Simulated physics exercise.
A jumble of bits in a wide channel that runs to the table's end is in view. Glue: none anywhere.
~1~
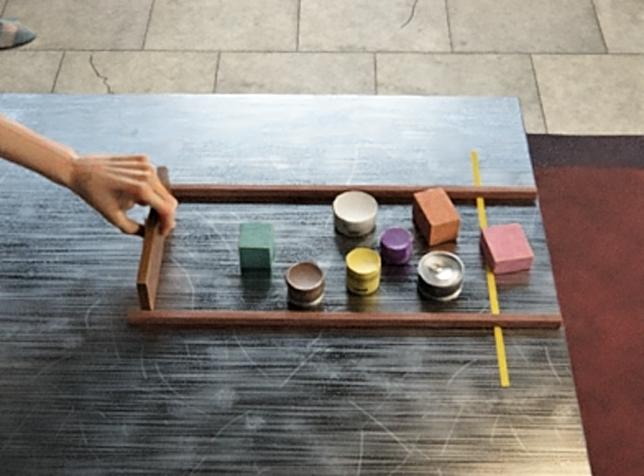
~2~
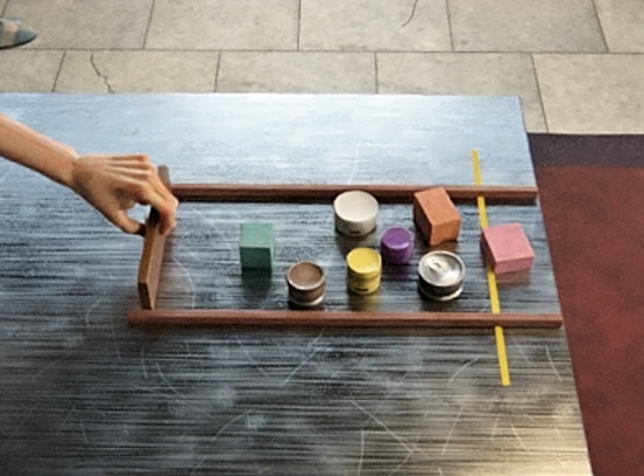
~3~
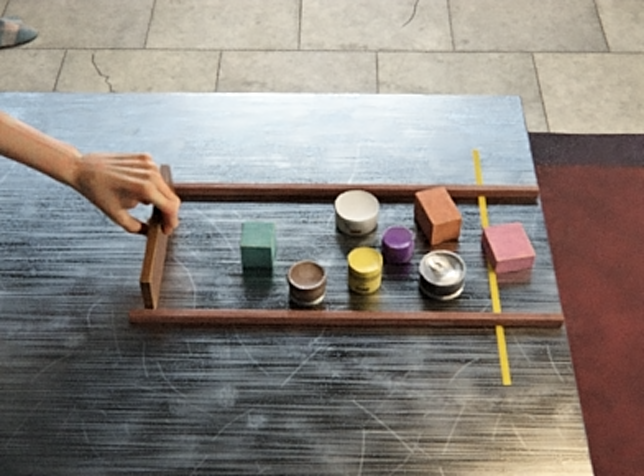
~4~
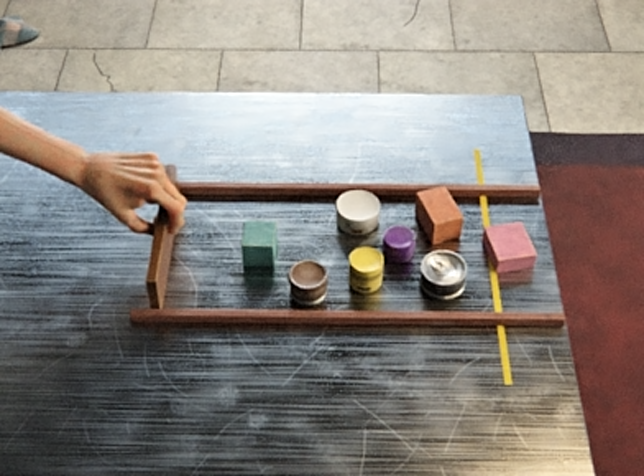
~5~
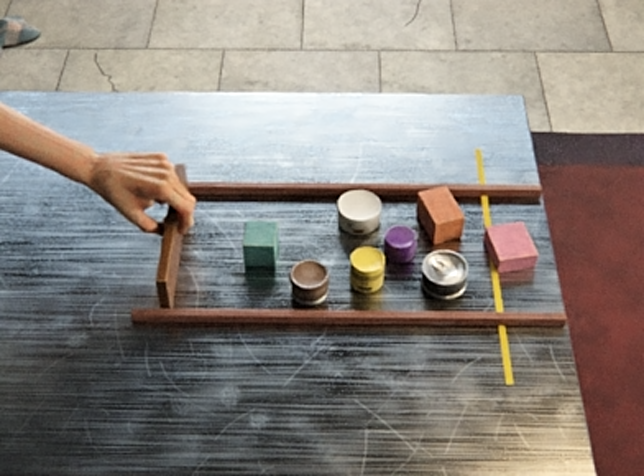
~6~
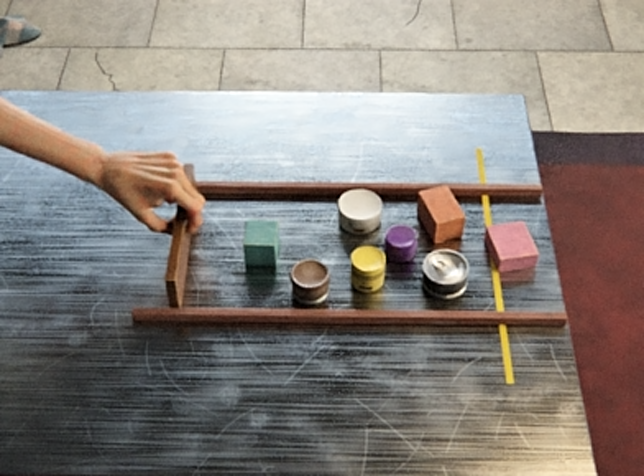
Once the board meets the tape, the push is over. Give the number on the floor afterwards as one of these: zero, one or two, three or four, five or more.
What falls is a single one or two.
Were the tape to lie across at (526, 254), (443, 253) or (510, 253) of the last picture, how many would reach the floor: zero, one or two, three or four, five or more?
Three to four; none at all; three or four.
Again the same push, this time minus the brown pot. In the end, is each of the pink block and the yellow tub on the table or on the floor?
The pink block ends up below while the yellow tub stays up top.
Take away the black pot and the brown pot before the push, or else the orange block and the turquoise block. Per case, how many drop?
Counts - first: 1, second: 0.
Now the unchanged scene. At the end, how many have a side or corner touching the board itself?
Number in contact with it: 4.
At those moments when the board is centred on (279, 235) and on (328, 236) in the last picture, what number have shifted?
So 1, and at the other place 3.
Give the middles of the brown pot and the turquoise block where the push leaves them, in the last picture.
Okay, so first (520, 295), and next (509, 239).
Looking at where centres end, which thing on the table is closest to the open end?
It would be the orange block, I'd say.
A little later, none off yet; pink block at rest near (511, 246); black pot at rest near (445, 274); orange block at rest near (441, 214).
Next, none off yet; pink block at rest near (511, 246); black pot shifted about its own width near (479, 279); orange block shifted a little near (457, 211).
When it is over, the number that fall off is one or two; down, pink block.
